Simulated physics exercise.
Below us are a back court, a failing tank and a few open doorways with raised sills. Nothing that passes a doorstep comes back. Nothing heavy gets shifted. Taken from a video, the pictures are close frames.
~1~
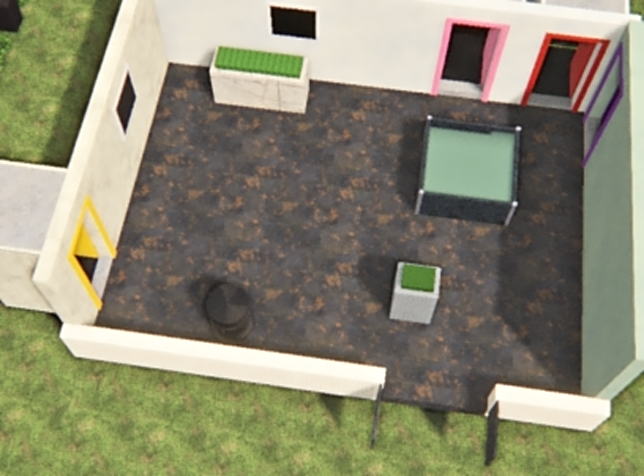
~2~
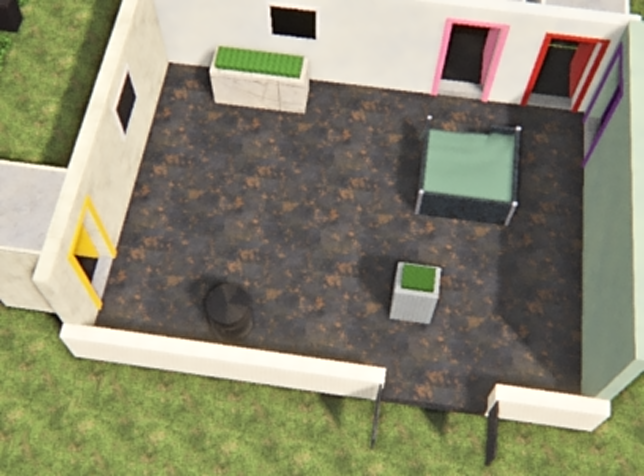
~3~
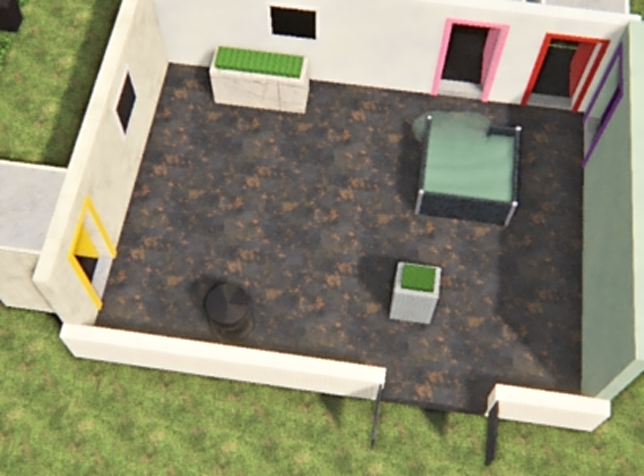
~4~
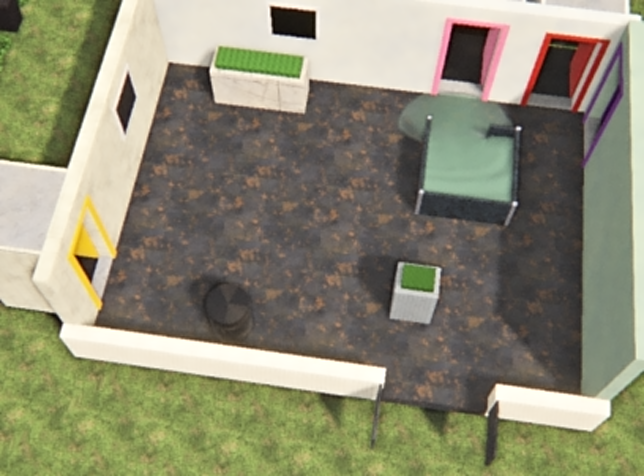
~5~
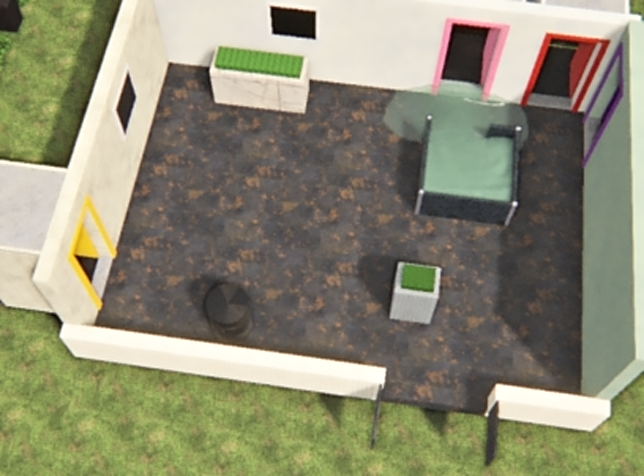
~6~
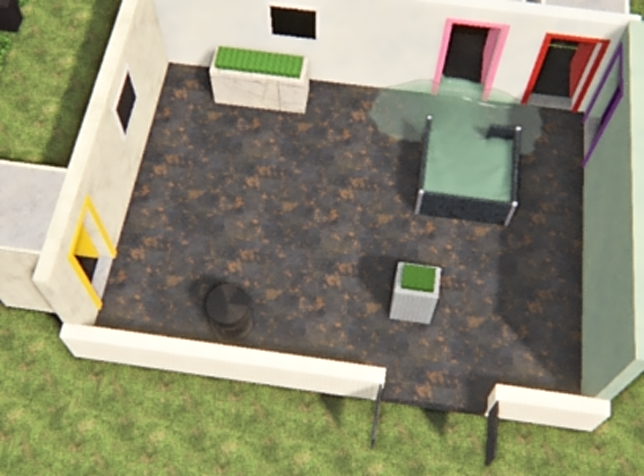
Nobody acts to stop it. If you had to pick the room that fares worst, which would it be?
I would pick the pink room.
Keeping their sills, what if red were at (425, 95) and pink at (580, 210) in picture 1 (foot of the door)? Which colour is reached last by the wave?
The answer is the yellow one.
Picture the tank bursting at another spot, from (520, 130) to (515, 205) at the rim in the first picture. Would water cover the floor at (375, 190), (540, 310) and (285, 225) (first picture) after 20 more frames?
Untouched, soaked, untouched.
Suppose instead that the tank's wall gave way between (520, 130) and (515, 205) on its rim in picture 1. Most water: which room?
The one in red.
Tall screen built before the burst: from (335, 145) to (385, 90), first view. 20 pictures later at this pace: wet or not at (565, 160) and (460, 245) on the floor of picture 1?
Soaked, bone-dry.
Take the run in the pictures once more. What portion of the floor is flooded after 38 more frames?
Around 65 percent.
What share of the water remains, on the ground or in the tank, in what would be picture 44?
About 84 per cent.
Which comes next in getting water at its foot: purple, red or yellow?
That's the red one, I reckon.
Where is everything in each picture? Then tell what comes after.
In the first picture, still water in the open tank at (470, 163).
In the second picture, the front is at a hidden place, out from the gap on the open tank's far side.
In the third picture, water pours out on the open tank's far side and has run to (420, 120).
In the fourth picture, the front is at (489, 101), out from the gap on the open tank's far side.
In the fifth picture, the front is at (402, 91), out from the gap on the open tank's far side.
In the sixth picture, the front is at (382, 88), out from the gap on the open tank's far side.
A moment on, water covers 10 % of the floor; yellow door not reached, purple door wet at the sill, nothing in, red door wet at the sill, nothing in, pink door a lot in.
Next, water covers 15 % of the floor; yellow door not reached, purple door wet at the sill, nothing in, red door wet at the sill, nothing in, pink door a lot in.
Then, water covers 40 % of the floor; yellow door not reached, purple door wet at the sill, nothing in, red door a trickle in, pink door a lot in.
Later, water covers 65 % of the floor; yellow door wet at the sill, nothing in, purple door wet at the sill, nothing in, red door a trickle in, pink door a lot in.
In the end, water covers 80 % of the floor; yellow door a trickle in, purple door wet at the sill, nothing in, red door some in, pink door a lot in; the pink door has let in the most.
